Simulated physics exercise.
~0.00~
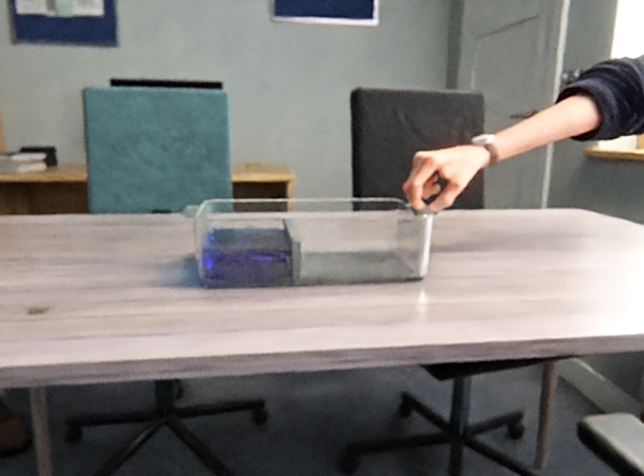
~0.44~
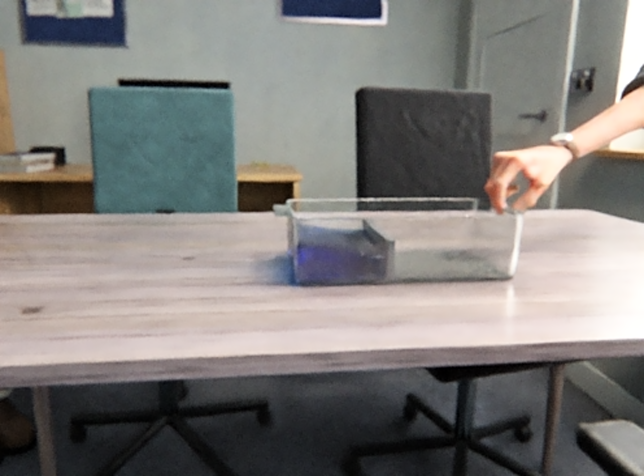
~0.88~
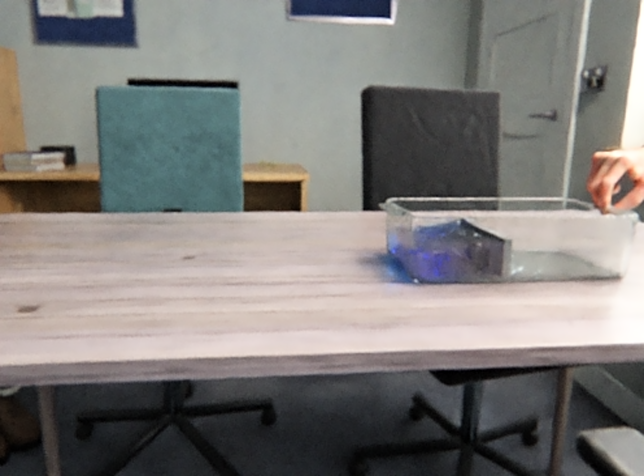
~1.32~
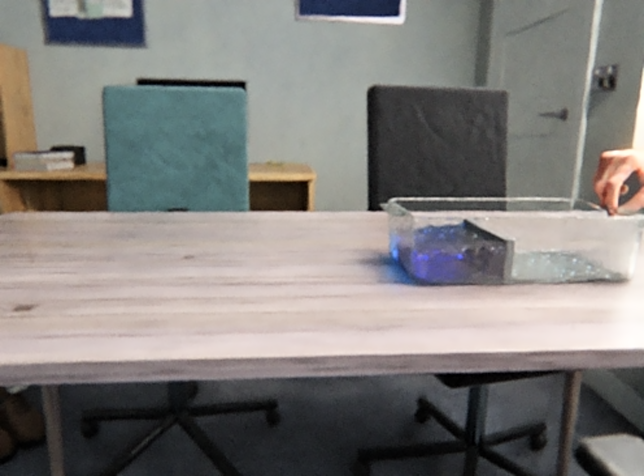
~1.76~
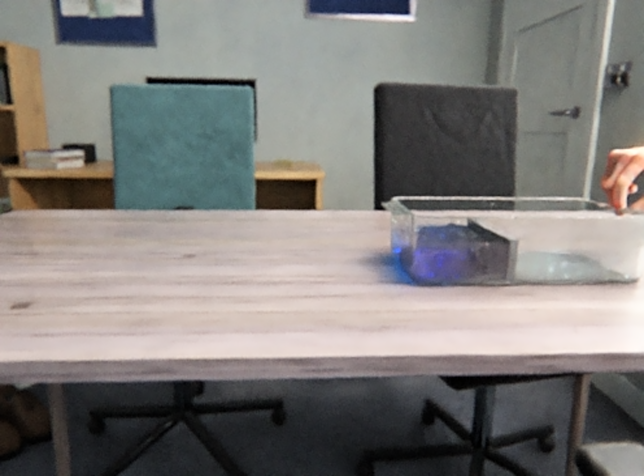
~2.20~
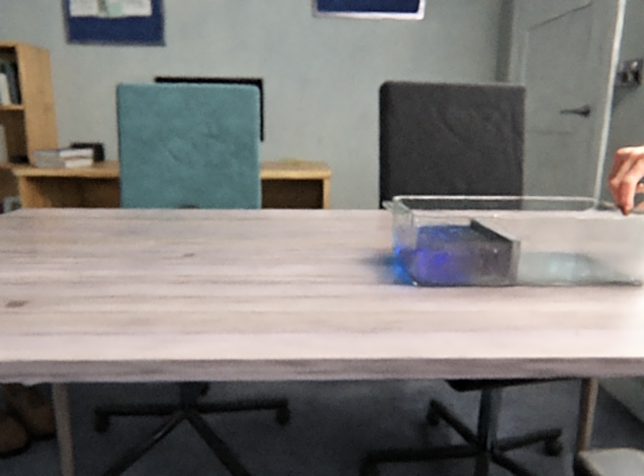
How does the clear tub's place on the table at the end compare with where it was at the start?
At the start the tub sits near the middle of the table, in front of the gap between the two chairs. By the end it is well over to the right, in front of the black chair and reaching past it.
Clear oblong tub of blue water being pulled right across a table by a hand, stopping with a little water past its divider.
